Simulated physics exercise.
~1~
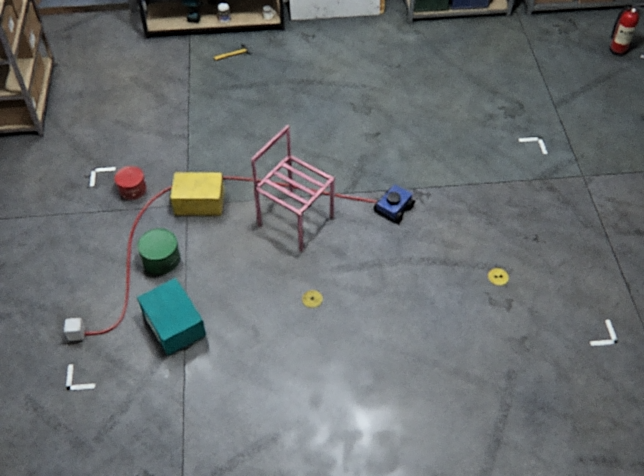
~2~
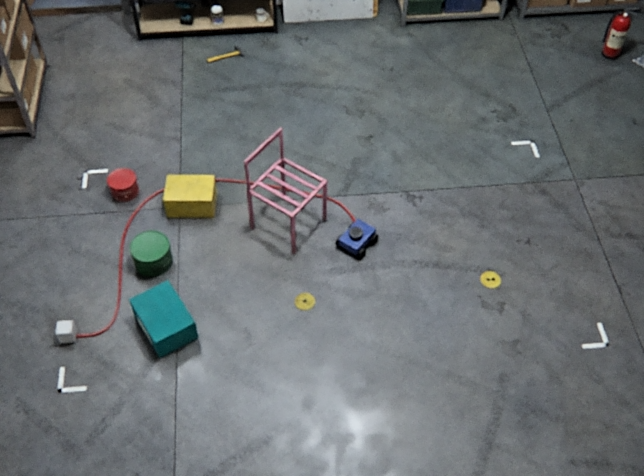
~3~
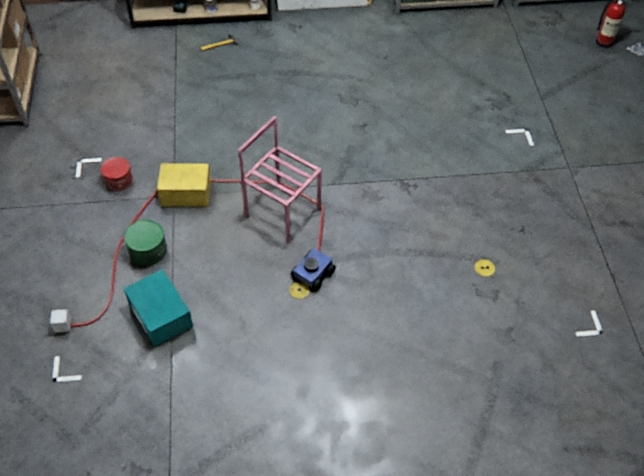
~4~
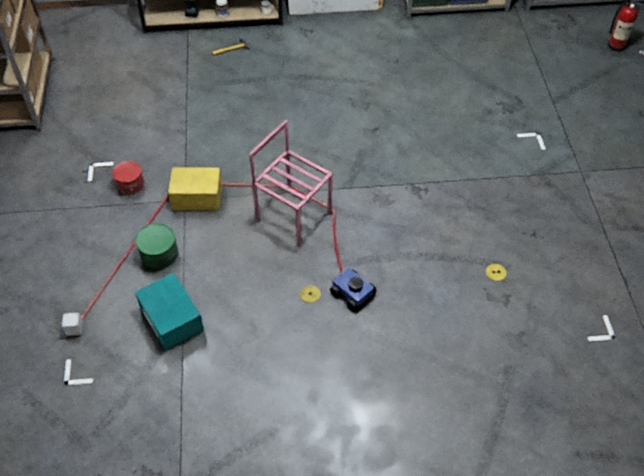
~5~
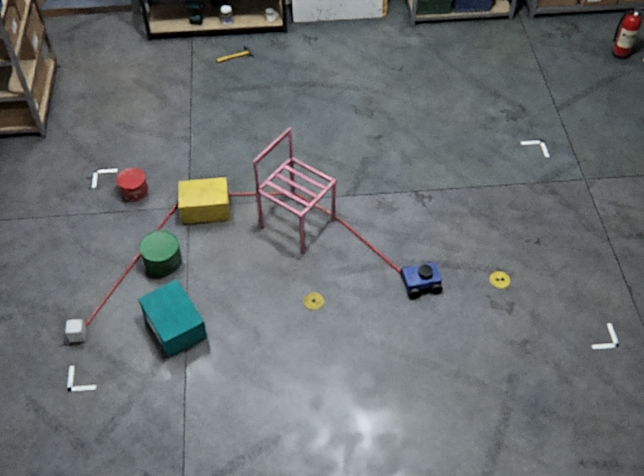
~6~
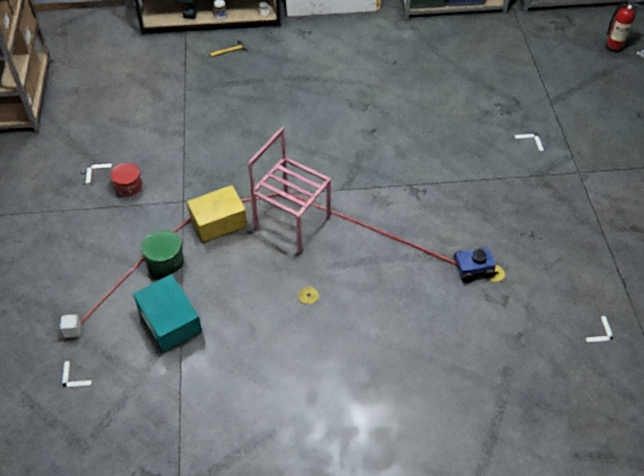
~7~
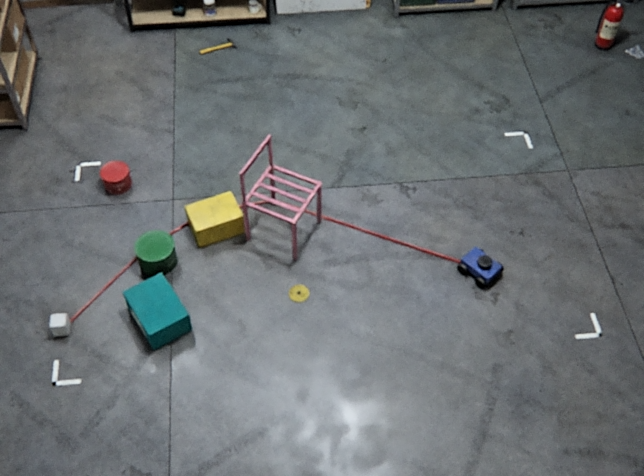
The clip opens on a grey workshop floor, where a red lead curves from a small white block past a red bin, green bin, teal box and yellow crate, then through a pink chair's legs to a small blue cart. The cart rolls down and left to the nearer yellow mark, then turns back to the right as the lead straightens on the left. Farther right, the tightening lead drags and turns the crate, and nudges the green bin slightly. Finally, the cart sits over the far mark, the chair slightly shifted, the teal box and red bin still in place.
